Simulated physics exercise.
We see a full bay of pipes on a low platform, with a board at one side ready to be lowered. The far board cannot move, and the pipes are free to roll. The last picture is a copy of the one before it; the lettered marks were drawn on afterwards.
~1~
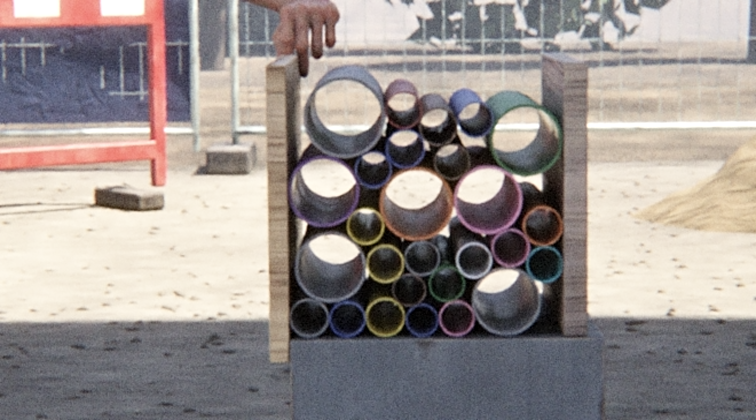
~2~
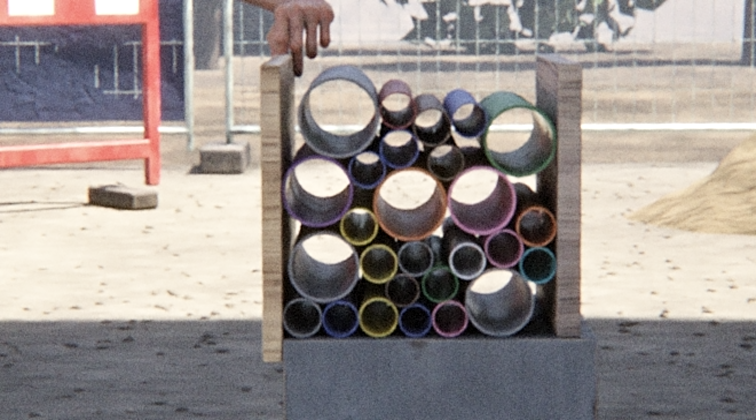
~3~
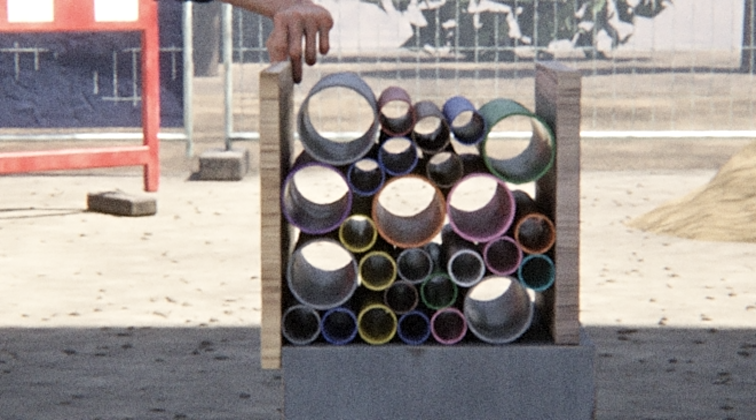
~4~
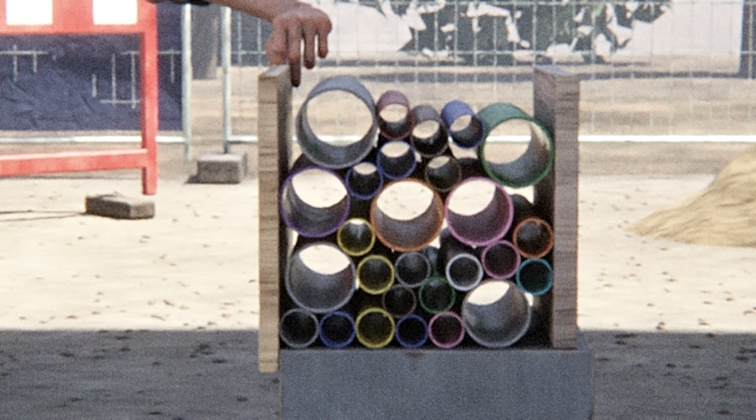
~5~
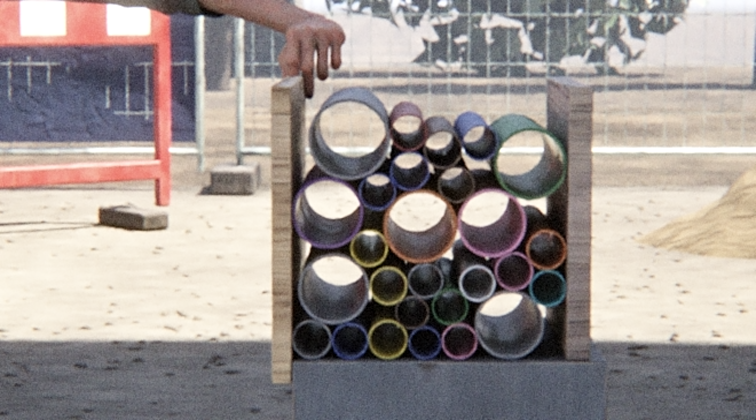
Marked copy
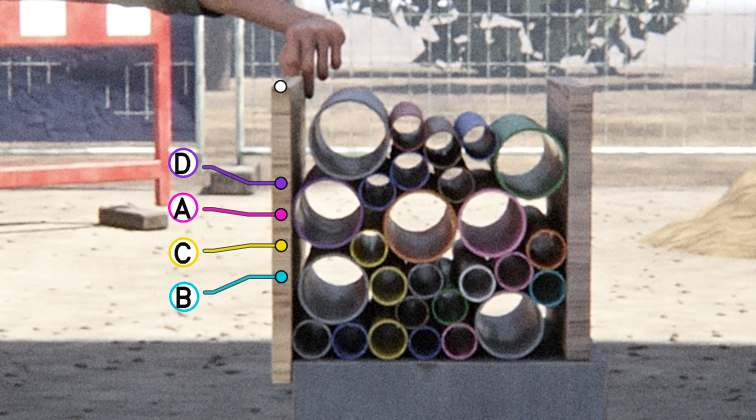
On a low grey platform outdoors, a hand rests on a board beside stacked pipes that stay still.
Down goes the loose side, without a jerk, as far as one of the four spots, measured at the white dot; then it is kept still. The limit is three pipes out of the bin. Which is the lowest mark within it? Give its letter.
No lower than C.
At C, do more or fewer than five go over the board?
Fewer than five.
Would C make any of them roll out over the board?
No.
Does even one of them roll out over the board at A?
No, at A.
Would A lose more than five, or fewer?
Fewer than five.
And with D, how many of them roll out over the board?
The count is none.
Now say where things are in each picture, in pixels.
The first frame shows a yellow pipe (385, 264); an orange pipe (417, 204); a brown pipe (452, 161).
The second frame shows a brown pipe (446, 162); a blue pipe (470, 121).
The third frame shows side board (279, 202); a grey pipe (301, 324).
The fourth frame shows a grey pipe (496, 313); a yellow pipe (375, 274).
The fifth frame shows an orange pipe (420, 227); a brown pipe (456, 184); a blue pipe (480, 143).
On the marked copy, A at (281, 215); B at (282, 277); C at (281, 245); D at (281, 183); the white dot at (281, 87).
With C. Early on, top of the board (291, 159).
Further on, top of the board (292, 241).
At the end, top of the board (292, 245), none out over the board.
As for the rest, A none out over the board; B more than three out over the board; D none out over the board.
